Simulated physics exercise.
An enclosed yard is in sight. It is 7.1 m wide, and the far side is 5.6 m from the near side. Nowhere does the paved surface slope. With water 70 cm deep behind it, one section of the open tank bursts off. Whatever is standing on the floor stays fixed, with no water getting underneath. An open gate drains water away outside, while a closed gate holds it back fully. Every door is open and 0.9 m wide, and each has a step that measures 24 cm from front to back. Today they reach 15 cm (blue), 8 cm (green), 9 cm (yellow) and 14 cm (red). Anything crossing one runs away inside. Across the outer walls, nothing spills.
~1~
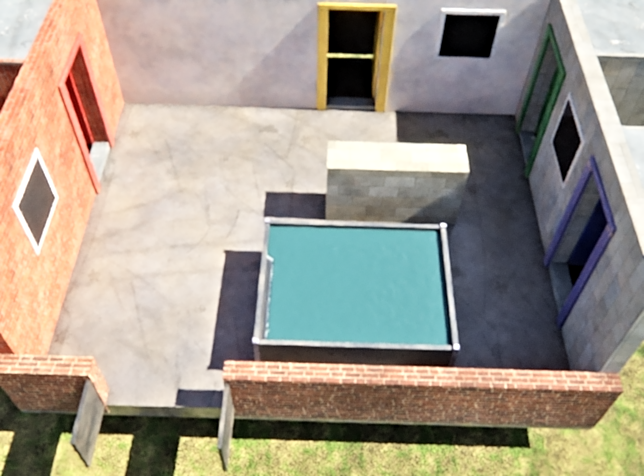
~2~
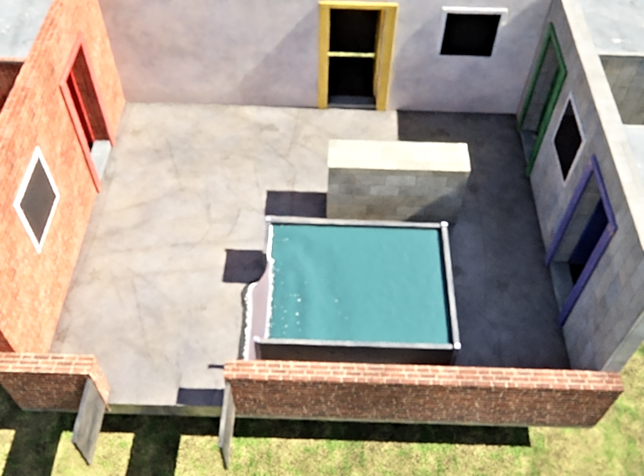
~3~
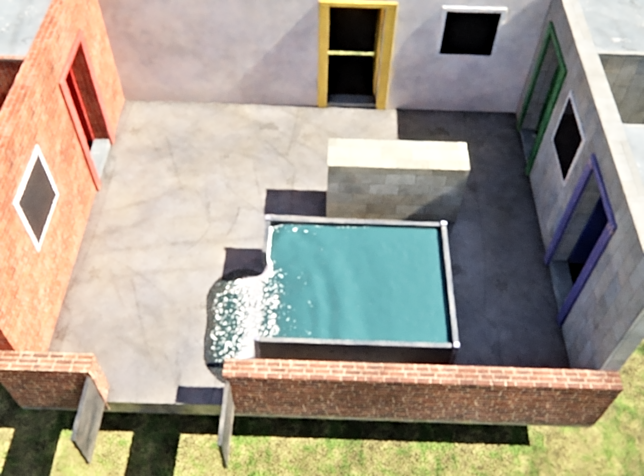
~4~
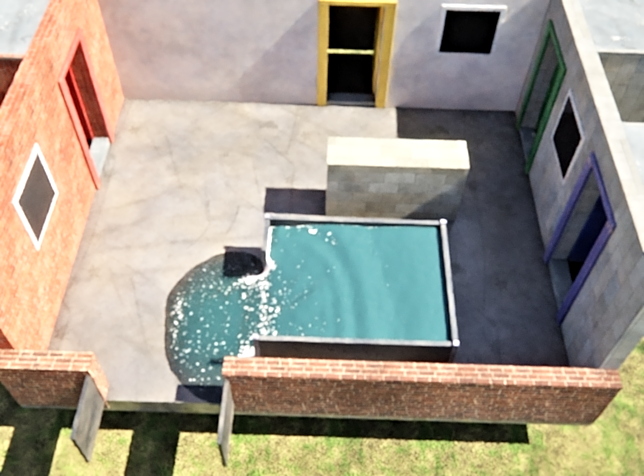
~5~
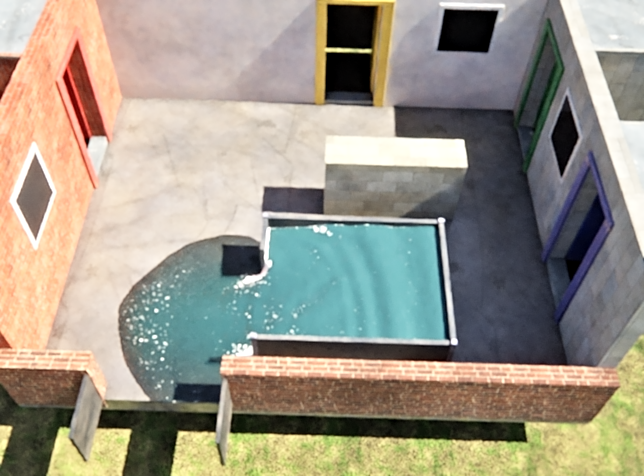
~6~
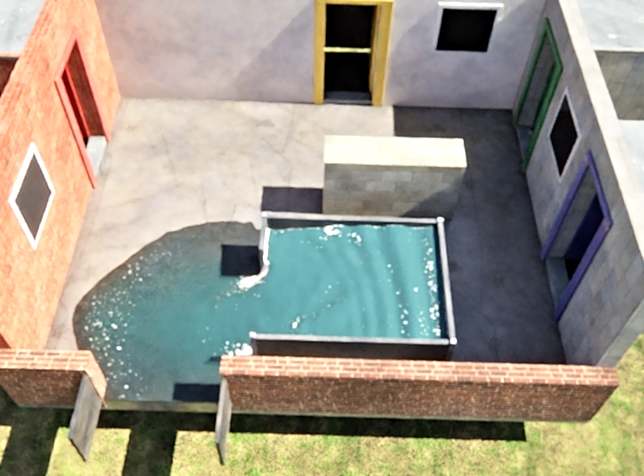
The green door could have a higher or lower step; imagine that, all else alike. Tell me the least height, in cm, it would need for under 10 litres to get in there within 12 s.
You would need roughly 11 cm.
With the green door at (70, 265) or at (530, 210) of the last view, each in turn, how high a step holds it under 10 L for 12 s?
About 28 cm for the first and 7.0 cm for the second.
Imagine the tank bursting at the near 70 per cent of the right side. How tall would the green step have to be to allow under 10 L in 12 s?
Then the minimum is about 19 cm.
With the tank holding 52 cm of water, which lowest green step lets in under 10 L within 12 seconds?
I'd go with near 7.0 cm then.
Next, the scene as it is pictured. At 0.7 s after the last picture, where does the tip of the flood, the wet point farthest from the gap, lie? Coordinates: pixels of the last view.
At about (87, 212).
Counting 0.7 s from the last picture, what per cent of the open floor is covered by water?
Close to 25 per cent is wet.
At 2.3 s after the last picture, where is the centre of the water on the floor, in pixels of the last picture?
My guess is close to (229, 286).
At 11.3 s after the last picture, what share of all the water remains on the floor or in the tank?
Roughly 66 percent of the water remains.
Then, 0.7 s after the last picture water covers 25 % of the floor, deepest (52 cm) near (36, 379); it has not reached the green door.
Then, 2.3 s after the last picture water covers 35 % of the floor, deepest (33 cm) near (36, 379); it has not reached the green door.
Then, 11.3 s after the last picture water covers 95 % of the floor, deepest (11 cm) near (507, 151); 11 cm at the green door, 56 litres in over its 8 cm step.
At the green door as built, the water peaked near 14 cm, 8.1 s after the last picture.
With a step of 9 cm, 37 litres would have come in within the 12 s; with 12 cm, 4 litres. So under 10 litres takes about 11 cm.
